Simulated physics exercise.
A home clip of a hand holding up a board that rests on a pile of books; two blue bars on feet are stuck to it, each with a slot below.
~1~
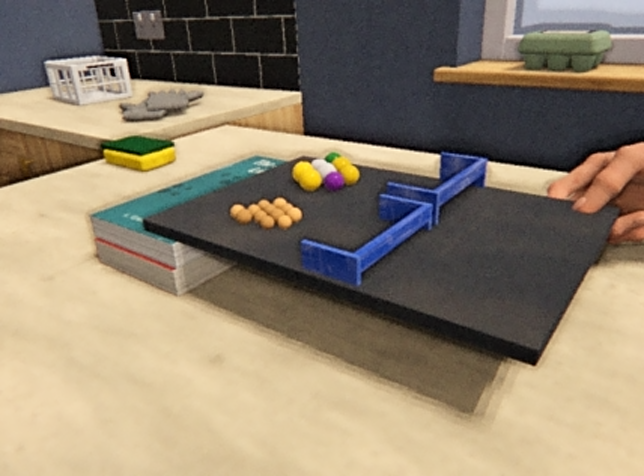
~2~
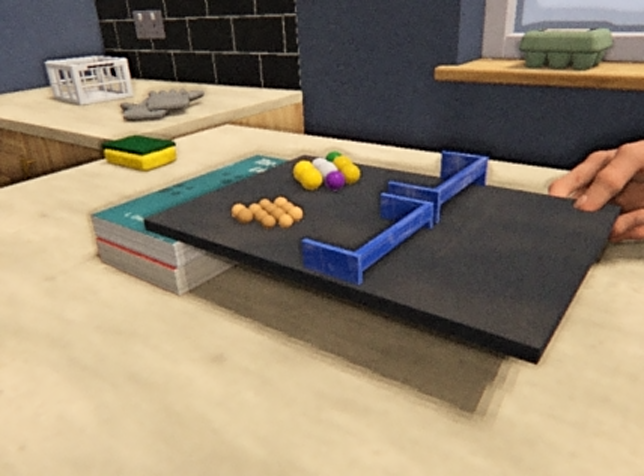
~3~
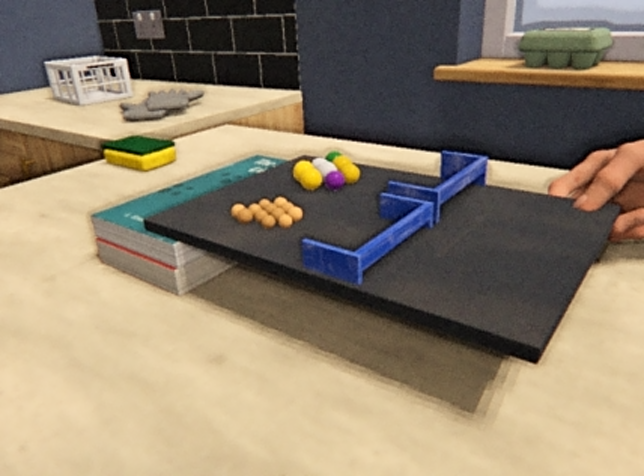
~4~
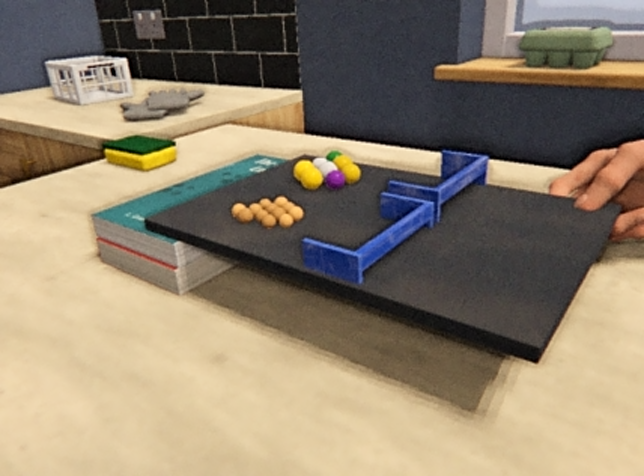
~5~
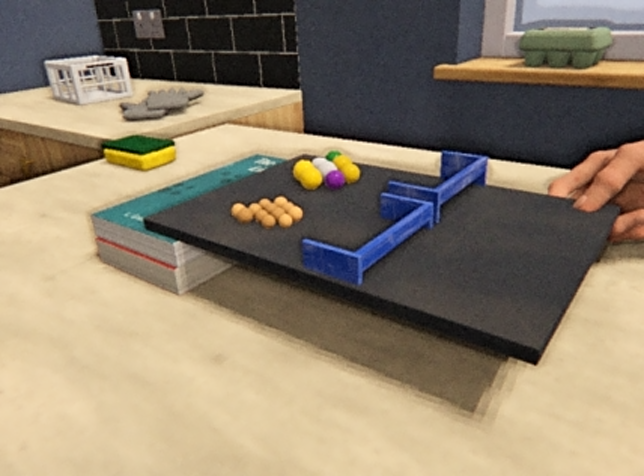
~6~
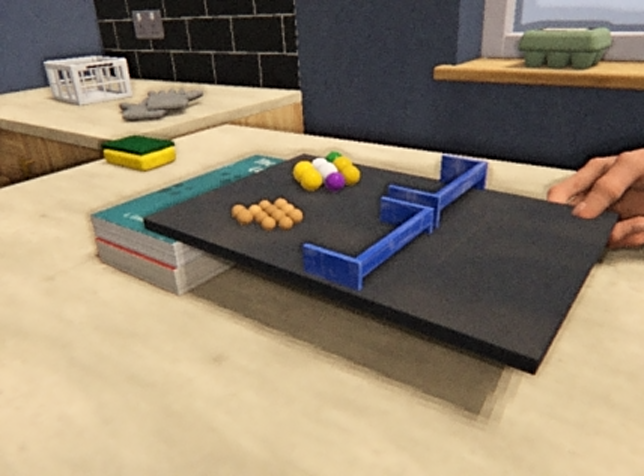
On a pale kitchen worktop, a hand at the right holds up a dark board whose left side rests on a pile of books. Small tan balls and a few colourful ones sit still behind two blue bars, and the board stays almost motionless before its held end dips very slightly.
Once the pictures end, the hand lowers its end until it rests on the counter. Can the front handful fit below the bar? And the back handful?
In the end the front handful is stopped by its gate, and the back handful is stopped by its gate.
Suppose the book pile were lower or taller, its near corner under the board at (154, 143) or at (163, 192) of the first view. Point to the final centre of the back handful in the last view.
Around (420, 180) in the first try, (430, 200) in the second.
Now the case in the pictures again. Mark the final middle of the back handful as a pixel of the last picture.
At about (435, 220).
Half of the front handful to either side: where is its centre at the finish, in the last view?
Near (382, 274).
Then, 0.24 s after the last picture, board sloping at 7°; front handful where it was; back handful where it was.
Then, 0.51 s after the last picture, board resting at 10°; front handful on its way down; back handful on its way down.
Then, 0.82 s after the last picture, board resting at 10°; front handful has reached its gate; back handful has reached its gate.
At rest, board resting at 10°; front handful gathered behind its gate; back handful gathered behind its gate.
